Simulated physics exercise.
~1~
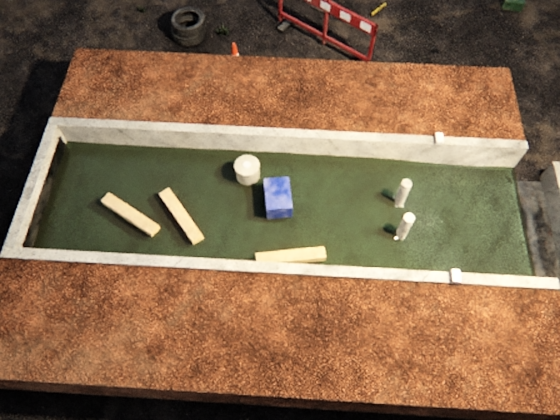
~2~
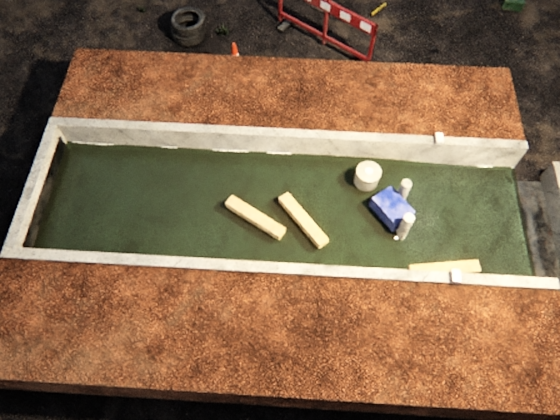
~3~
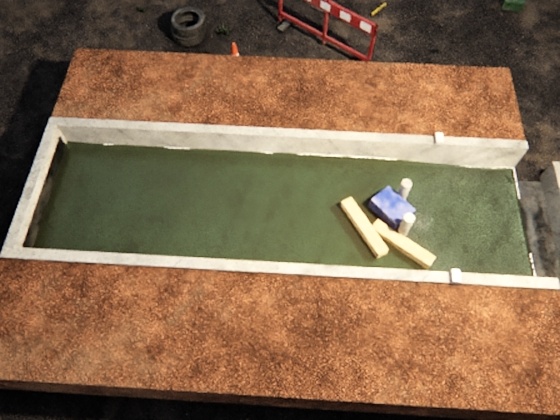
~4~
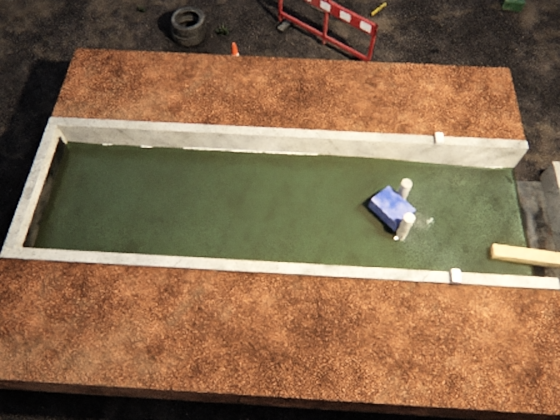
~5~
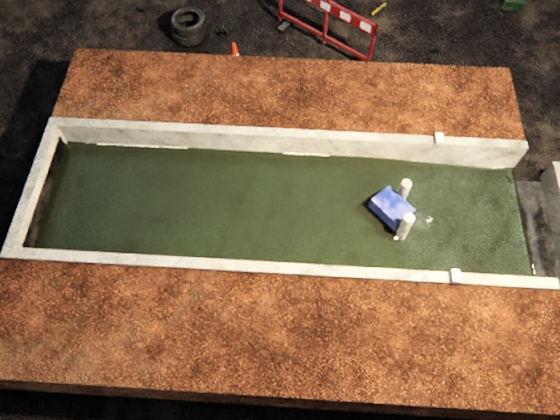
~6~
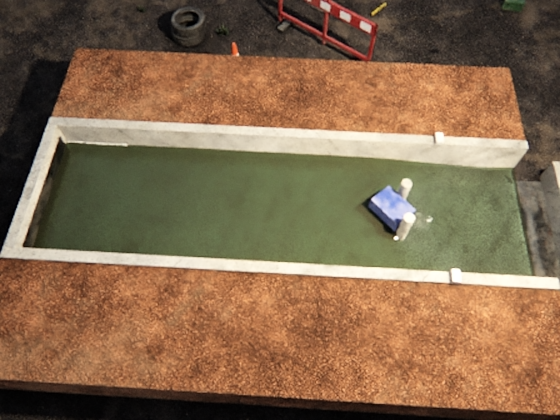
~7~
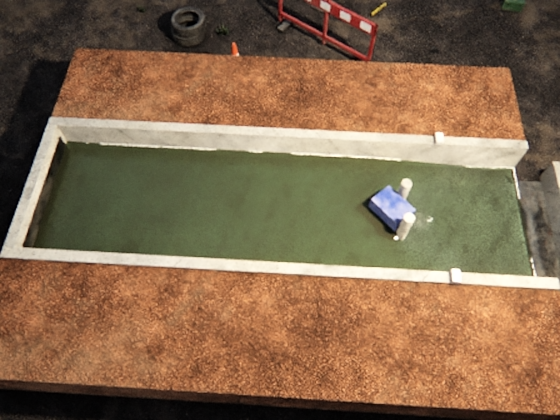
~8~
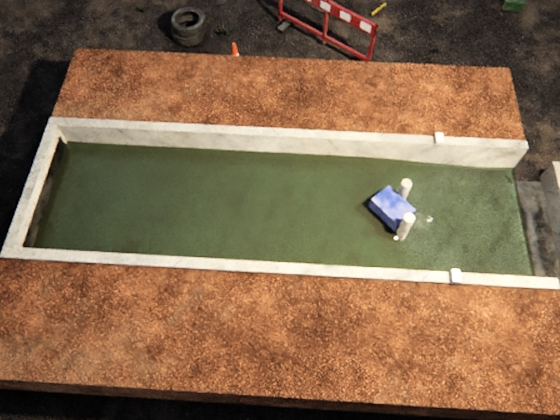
In a straight channel of green water between rough brown banks, a blue crate, a round pale tub and three pale wooden bars float to the left of two white posts. Everything drifts to the right with the current. The blue crate comes up against the posts and stops there, turned at an angle, while the tub passes above it and one bar slips by below. The two remaining bars swing past the lower post and head for the right end. The last bar leaves, and the blue crate stays held against the posts, alone on the water.
